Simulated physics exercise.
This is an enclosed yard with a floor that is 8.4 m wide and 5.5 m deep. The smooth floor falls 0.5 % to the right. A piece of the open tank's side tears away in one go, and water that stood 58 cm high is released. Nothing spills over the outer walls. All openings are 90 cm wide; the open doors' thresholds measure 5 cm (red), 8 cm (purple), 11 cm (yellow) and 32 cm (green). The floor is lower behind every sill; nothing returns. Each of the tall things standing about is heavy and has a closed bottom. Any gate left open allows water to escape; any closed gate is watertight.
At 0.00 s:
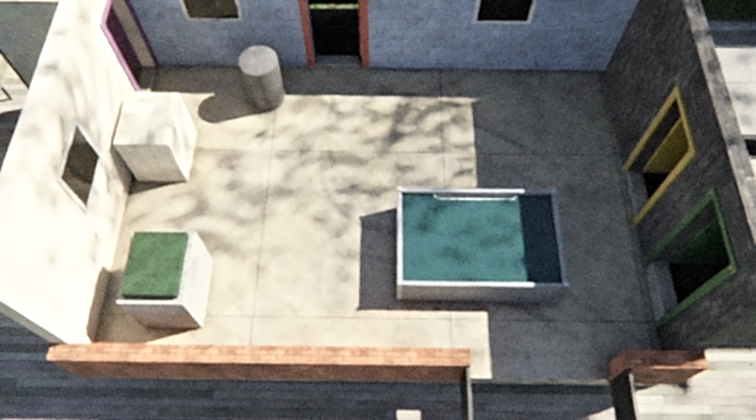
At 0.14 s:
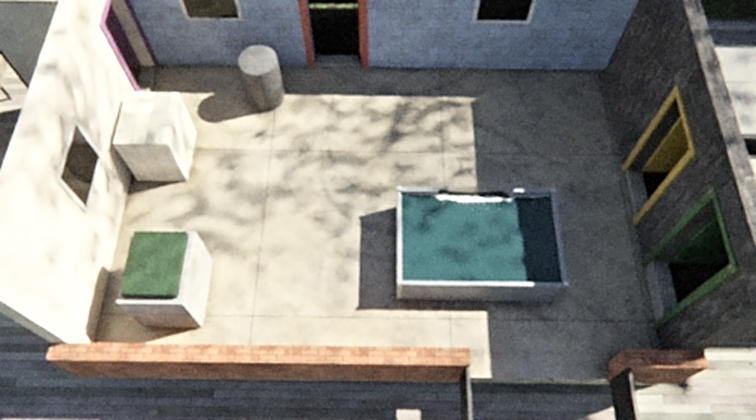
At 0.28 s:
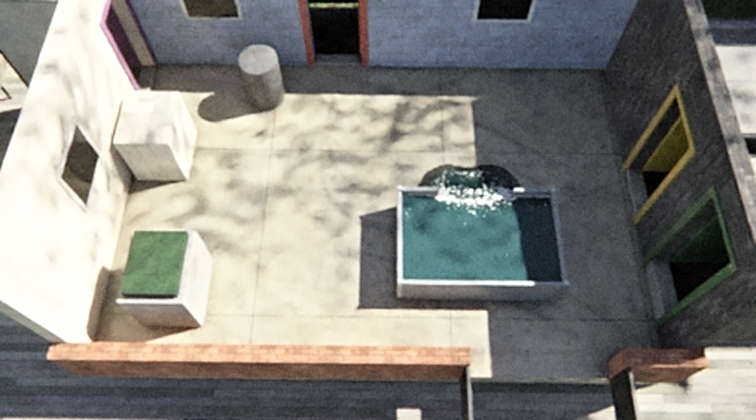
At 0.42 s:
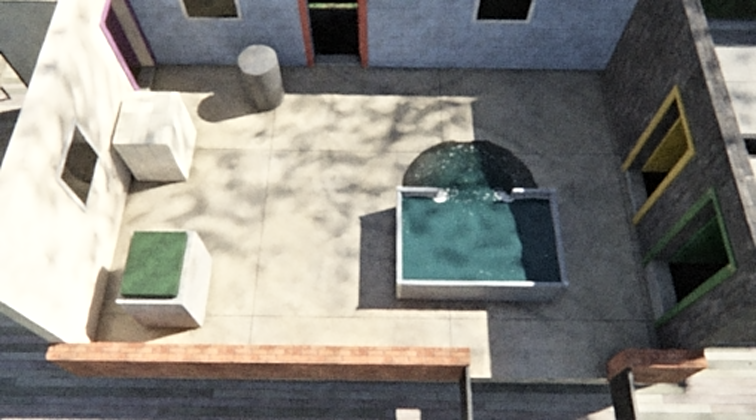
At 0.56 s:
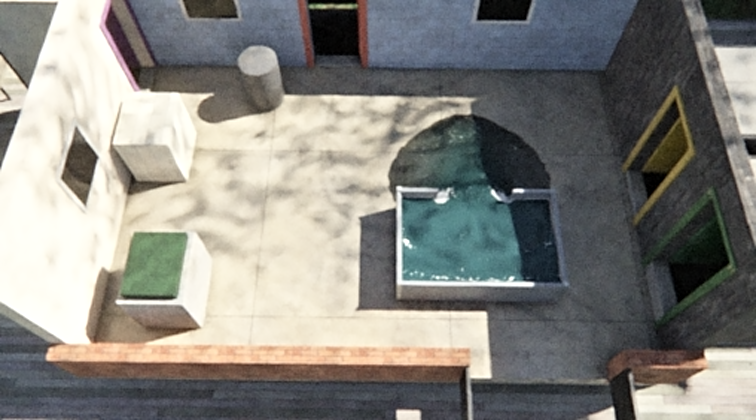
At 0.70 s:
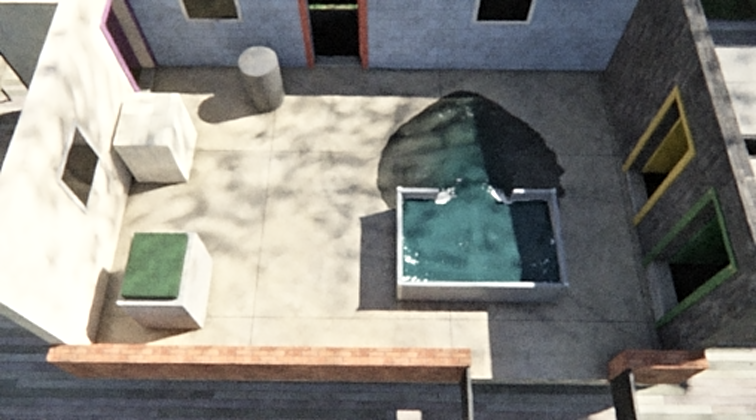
At first, still teal water fills an open, white-rimmed tank in a sunlit walled yard. Part of the tank's far side breaks away and water gushes through the gap, splashing white. A dark, rounded sheet of water then spreads across the floor toward the blue back wall, while ripples cross the tank.
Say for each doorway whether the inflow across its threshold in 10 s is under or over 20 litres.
As I see it, at the red door the inflow will break the limit; at the purple door the inflow will remain within the limit; at the yellow door the inflow will remain within the limit; at the green door the inflow will remain within the limit.
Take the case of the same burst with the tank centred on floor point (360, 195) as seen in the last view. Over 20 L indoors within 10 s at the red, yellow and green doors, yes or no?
Red goes beyond, yellow stays inside, green stays inside, judged against that limit.
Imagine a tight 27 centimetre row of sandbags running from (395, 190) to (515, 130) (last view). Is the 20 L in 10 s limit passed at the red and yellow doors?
Then the red door is short of it and the yellow door is over the mark.
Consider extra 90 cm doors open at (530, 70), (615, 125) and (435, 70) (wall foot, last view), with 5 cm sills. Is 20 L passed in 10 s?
Door 1: Higher; door 2: Higher; door 3: Higher.
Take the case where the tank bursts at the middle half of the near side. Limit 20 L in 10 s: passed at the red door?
Measured against that limit, the red door stays within it.
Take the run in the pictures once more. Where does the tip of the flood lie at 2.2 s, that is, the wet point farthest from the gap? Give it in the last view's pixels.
About pixel (281, 72).
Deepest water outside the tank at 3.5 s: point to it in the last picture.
About (598, 76).
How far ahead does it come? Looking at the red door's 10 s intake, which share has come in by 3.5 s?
Roughly 60%.
After 1.4 s water covers 20 % of the floor and is deepest (30 cm) near (472, 200); red door not reached, purple door not reached, yellow door not reached, green door not reached.
After 2.2 s water covers 30 % of the floor and is deepest (32 cm) near (598, 76); red door 12 cm at the sill, 3 L in, purple door not reached, yellow door not reached, green door not reached.
After 3.5 s water covers 35 % of the floor and is deepest (22 cm) near (598, 76); red door 8 cm at the sill, 23 L in, purple door 5 cm at the sill, 0 L in, yellow door 5 cm at the sill, 0 L in, green door not reached.
After 6.0 s water covers 65 % of the floor and is deepest (14 cm) near (629, 363); red door 6 cm at the sill, 33 L in, purple door 8 cm at the sill, 8 L in, yellow door 6 cm at the sill, 0 L in, green door 3 cm at the sill, 0 L in.
After 10.0 s water covers 90 % of the floor and is deepest (9 cm) near (642, 363); red door 6 cm at the sill, 39 L in, purple door 5 cm at the sill, 9 L in, yellow door 5 cm at the sill, 0 L in, green door 9 cm at the sill, 0 L in.
